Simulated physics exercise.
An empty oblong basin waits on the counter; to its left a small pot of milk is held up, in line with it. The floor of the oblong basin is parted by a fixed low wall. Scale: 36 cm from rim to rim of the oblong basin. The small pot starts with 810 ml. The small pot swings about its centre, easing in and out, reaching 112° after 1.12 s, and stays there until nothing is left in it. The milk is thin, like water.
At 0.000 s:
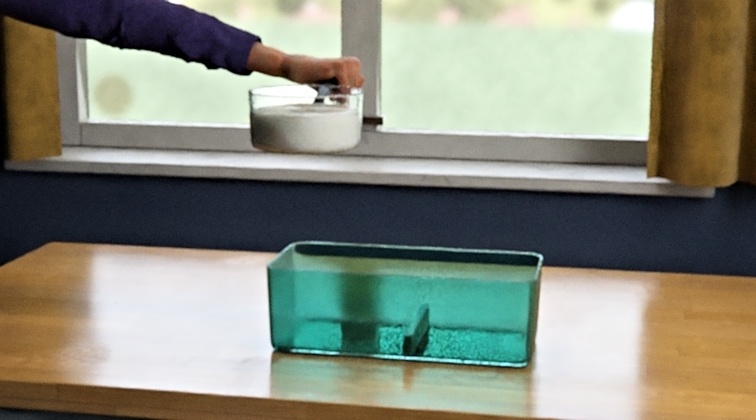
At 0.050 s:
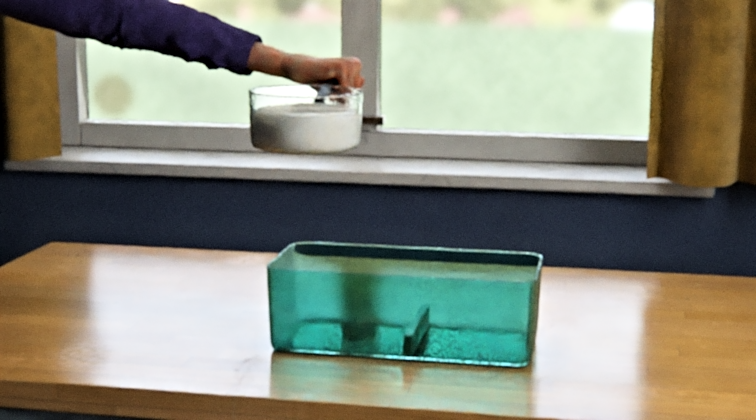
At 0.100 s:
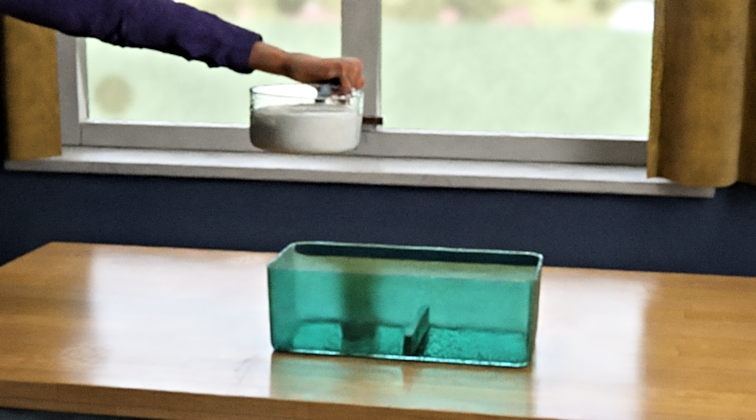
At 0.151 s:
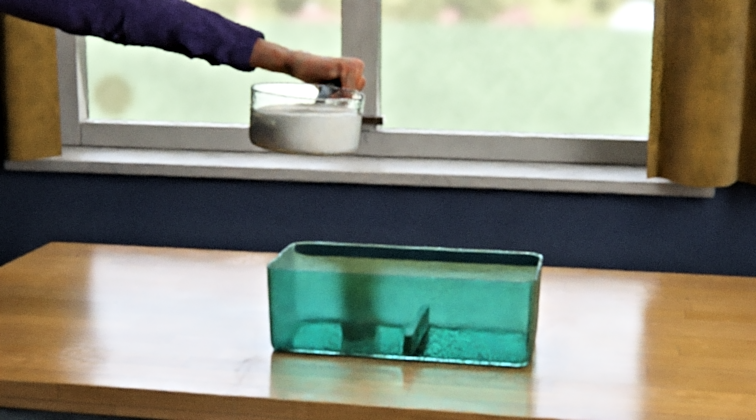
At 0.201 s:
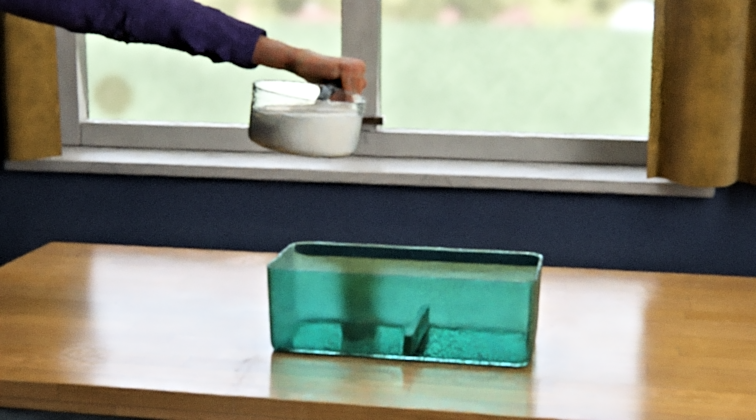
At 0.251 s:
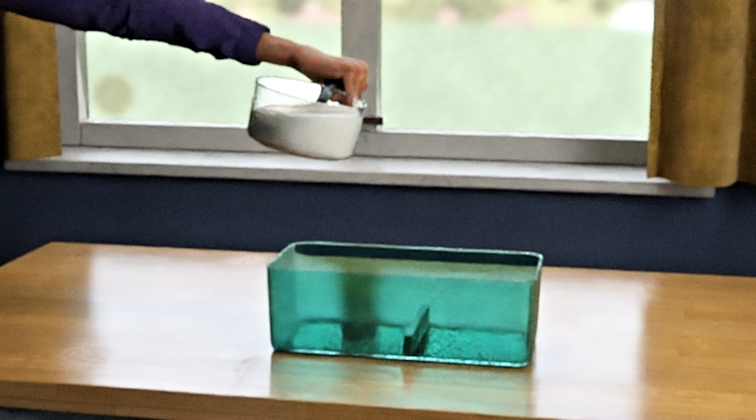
A small clear pot of white milk, held up by a hand in a purple sleeve before a window, hangs nearly level at first above an empty green oblong basin on a wooden counter. The hand then gradually tilts the pot, its right side dipping lower while the basin stays still.
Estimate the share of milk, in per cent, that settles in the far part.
The far part has some 42 per cent.
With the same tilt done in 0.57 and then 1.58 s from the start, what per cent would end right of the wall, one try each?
In turn about 25 and 45 per cent.
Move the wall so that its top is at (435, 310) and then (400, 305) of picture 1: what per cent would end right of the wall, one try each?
In turn about 10 and 60 per cent.
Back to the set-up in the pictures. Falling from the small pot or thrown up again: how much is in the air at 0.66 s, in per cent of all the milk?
About 38 per cent.
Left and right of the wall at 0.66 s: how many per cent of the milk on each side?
Some 5 per cent left and 2 right.
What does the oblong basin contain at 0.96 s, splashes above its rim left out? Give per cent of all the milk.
Near 78 in a hundred.
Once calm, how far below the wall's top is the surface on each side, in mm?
Some 14 mm on the left and 16 mm on the right.
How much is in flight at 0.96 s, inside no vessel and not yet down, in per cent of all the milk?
About 14 per cent.
By 0.66 s the tilt is 72° and 54 per cent is still to pour, 5 is left of the wall and 2 right of it.
By 0.96 s the tilt is 107° and 8 per cent is still to pour, 39 is left of the wall and 40 right of it.
By 1.28 s the tilt is 112° and 0 per cent is still to pour, 56 is left of the wall and 41 right of it.
By 1.62 s the tilt is 112° and 0 per cent is still to pour, 56 is left of the wall and 42 right of it.
At rest 56 per cent lies left of the wall, 42 right of it and 2 outside.
